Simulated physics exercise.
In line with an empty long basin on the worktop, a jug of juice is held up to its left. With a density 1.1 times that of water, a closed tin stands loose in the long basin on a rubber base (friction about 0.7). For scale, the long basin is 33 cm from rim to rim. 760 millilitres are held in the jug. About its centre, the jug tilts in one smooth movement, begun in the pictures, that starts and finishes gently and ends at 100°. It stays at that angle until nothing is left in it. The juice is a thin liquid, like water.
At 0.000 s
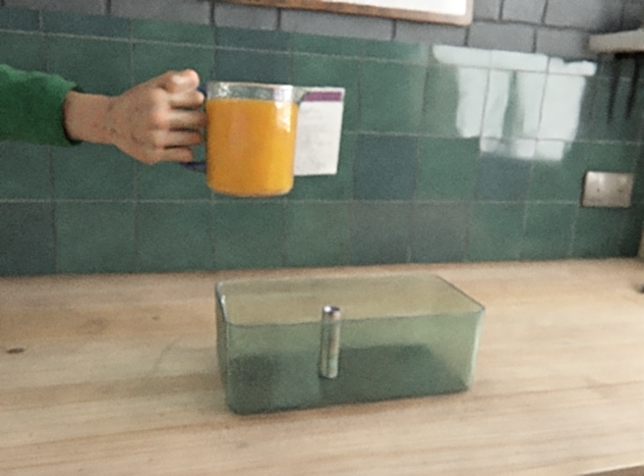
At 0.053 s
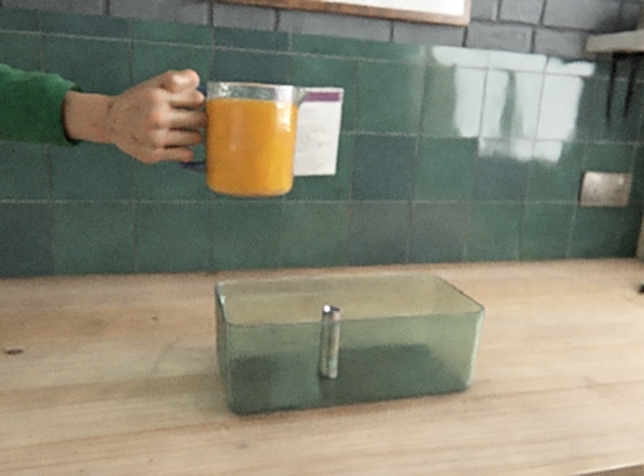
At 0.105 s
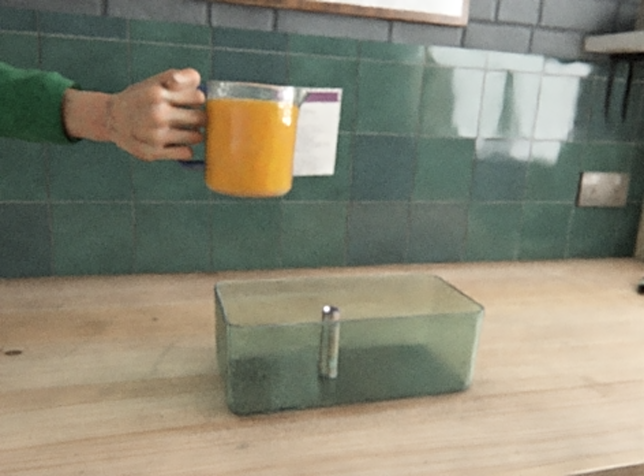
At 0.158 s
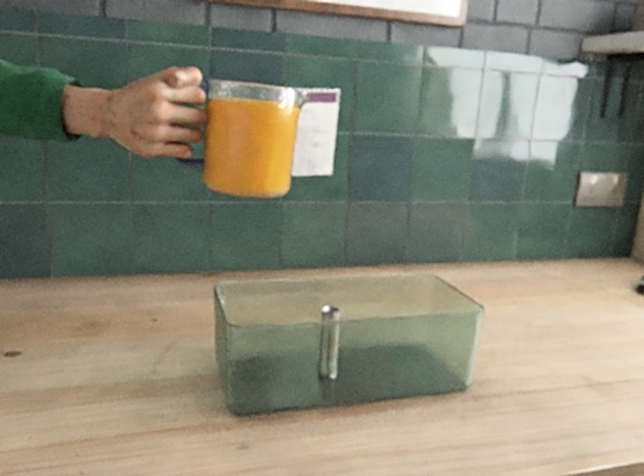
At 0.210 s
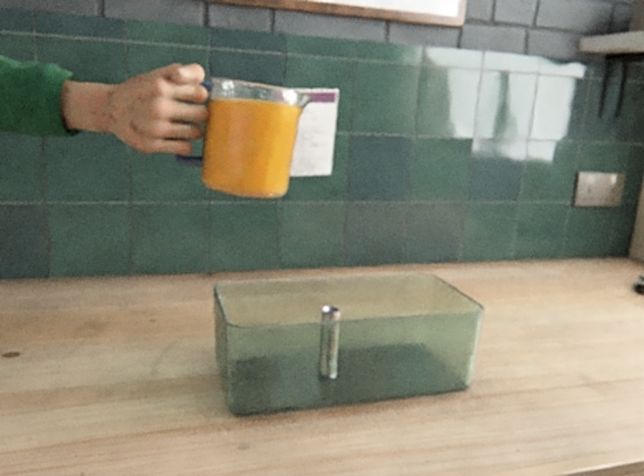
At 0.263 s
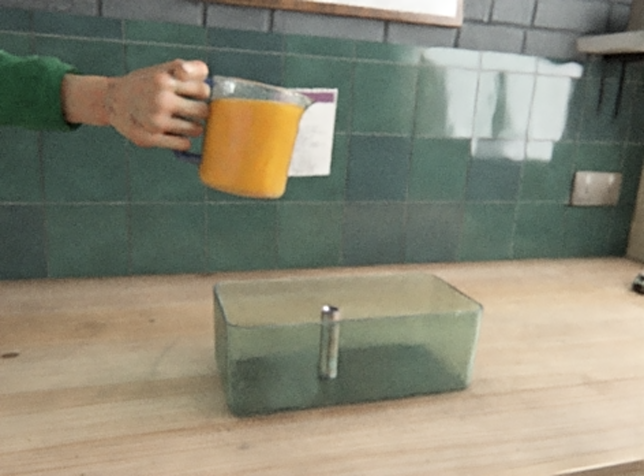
A hand holding a jug of orange juice tilts it slightly rightward above a basin.
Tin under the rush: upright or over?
It's going to stay vertical.
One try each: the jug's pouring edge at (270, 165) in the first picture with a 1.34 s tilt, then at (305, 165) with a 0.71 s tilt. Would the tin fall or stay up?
Try 1: Tipped over; try 2: Tipped over.
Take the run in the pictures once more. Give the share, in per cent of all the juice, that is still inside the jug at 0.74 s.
Around 84 in a hundred.
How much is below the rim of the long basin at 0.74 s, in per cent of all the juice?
2 %, more or less.
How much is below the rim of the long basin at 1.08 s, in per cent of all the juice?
About 40 %.
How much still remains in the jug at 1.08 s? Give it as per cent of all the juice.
About 34 percent.
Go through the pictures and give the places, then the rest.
Tilt 0°; pouring edge (310, 90); surface from (207, 99) to (294, 104); the long basin's rim runs from (221, 303) to (460, 292); the tin's top is at (331, 312), in the first frame.
Tilt 0°; pouring edge (310, 91); surface from (207, 99) to (295, 104), in the second frame.
Tilt 2°; pouring edge (311, 92); surface from (207, 99) to (295, 106), in the third frame.
Tilt 3°; pouring edge (312, 95); surface from (209, 99) to (296, 106), in the fourth frame.
Tilt 6°; pouring edge (313, 98); surface from (210, 101) to (298, 105), in the fifth frame.
Tilt 9°; pouring edge (315, 101); surface from (211, 101) to (300, 105), in the sixth frame.
After 0.74 s the tilt is 58° and 84 per cent is still to pour; the tin stands where it began.
After 1.08 s the tilt is 91° and 35 per cent is still to pour; the tin stands where it began.
After 1.45 s the tilt is 100° and 5 per cent is still to pour; the tin stands where it began.
After 1.84 s the tilt is 100° and 0 per cent is still to pour; the tin stands where it began.
In the end the tin stands where it began.
